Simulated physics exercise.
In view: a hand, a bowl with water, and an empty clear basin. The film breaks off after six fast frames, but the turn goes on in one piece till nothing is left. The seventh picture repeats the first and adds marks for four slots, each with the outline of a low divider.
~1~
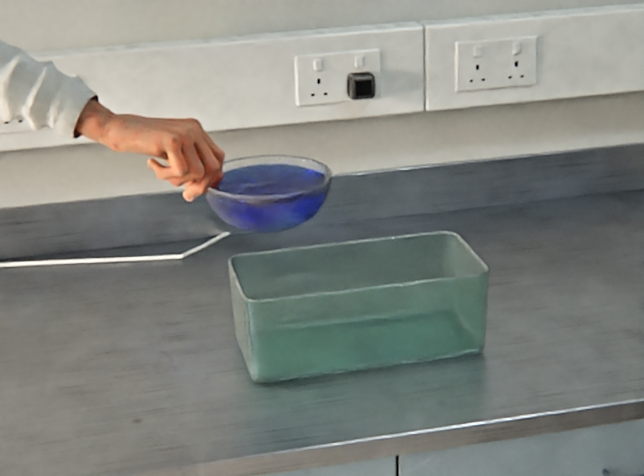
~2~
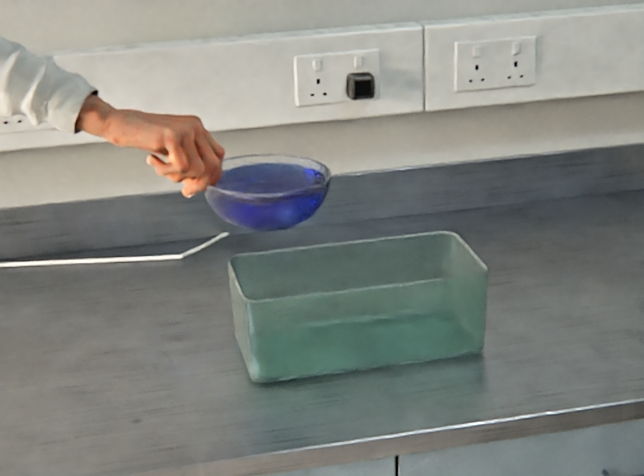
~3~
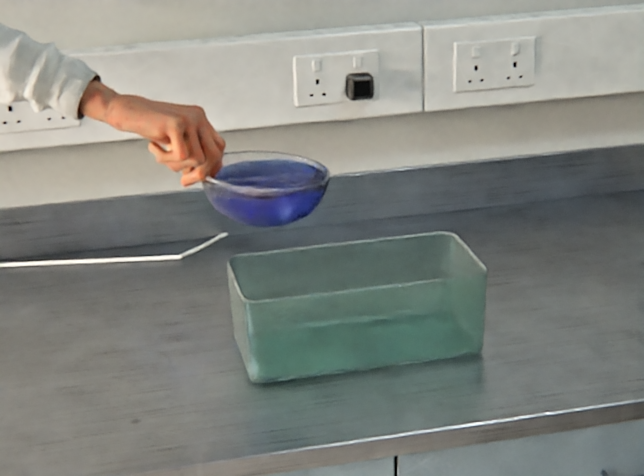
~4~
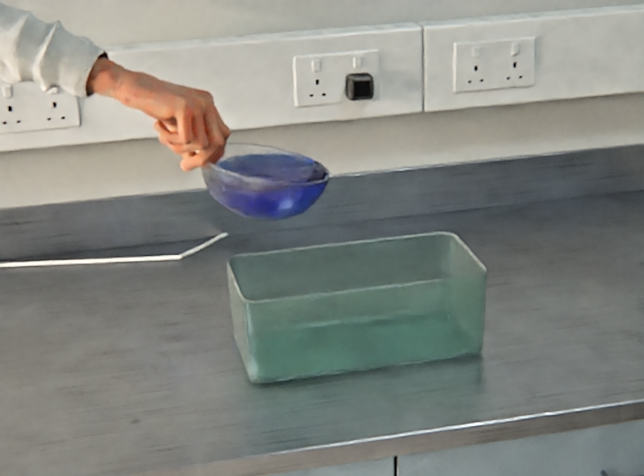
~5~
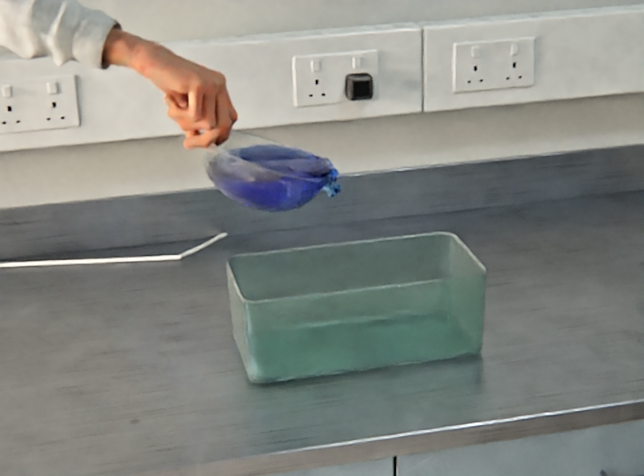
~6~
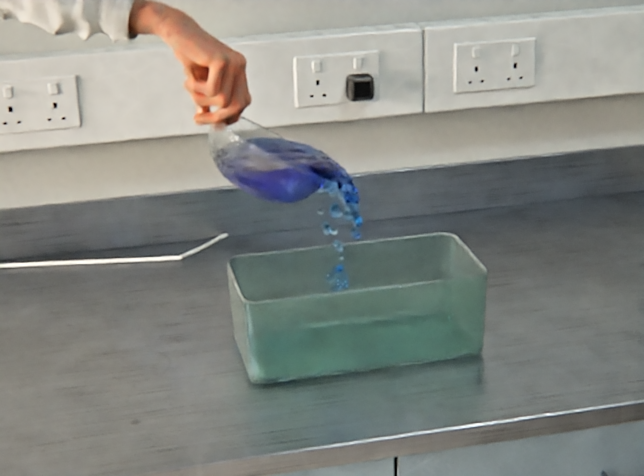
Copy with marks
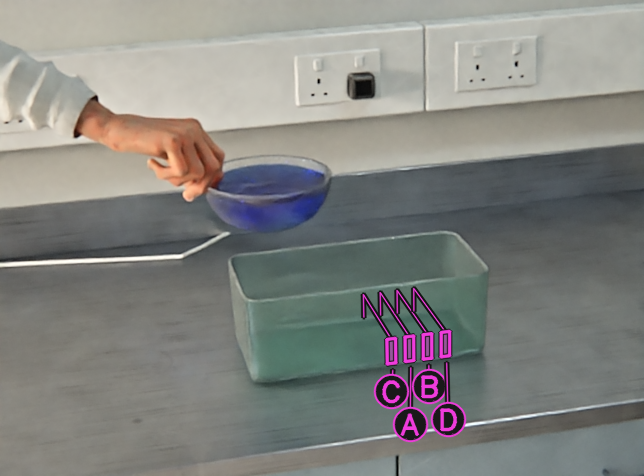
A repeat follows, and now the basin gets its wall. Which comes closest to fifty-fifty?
It is B.
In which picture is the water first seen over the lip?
Picture 4.
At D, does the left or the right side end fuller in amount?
The left side.
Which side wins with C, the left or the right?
The right side.
On the marked copy, A at (410, 367); B at (428, 365); C at (392, 369); D at (446, 362).
Choosing A, about 26 % ends left of the wall and 74 % right of it.
Choosing B, about 48 % ends left of the wall and 51 % right of it.
Choosing C, about 12 % ends left of the wall and 88 % right of it.
Choosing D, about 80 % ends left of the wall and 19 % right of it.
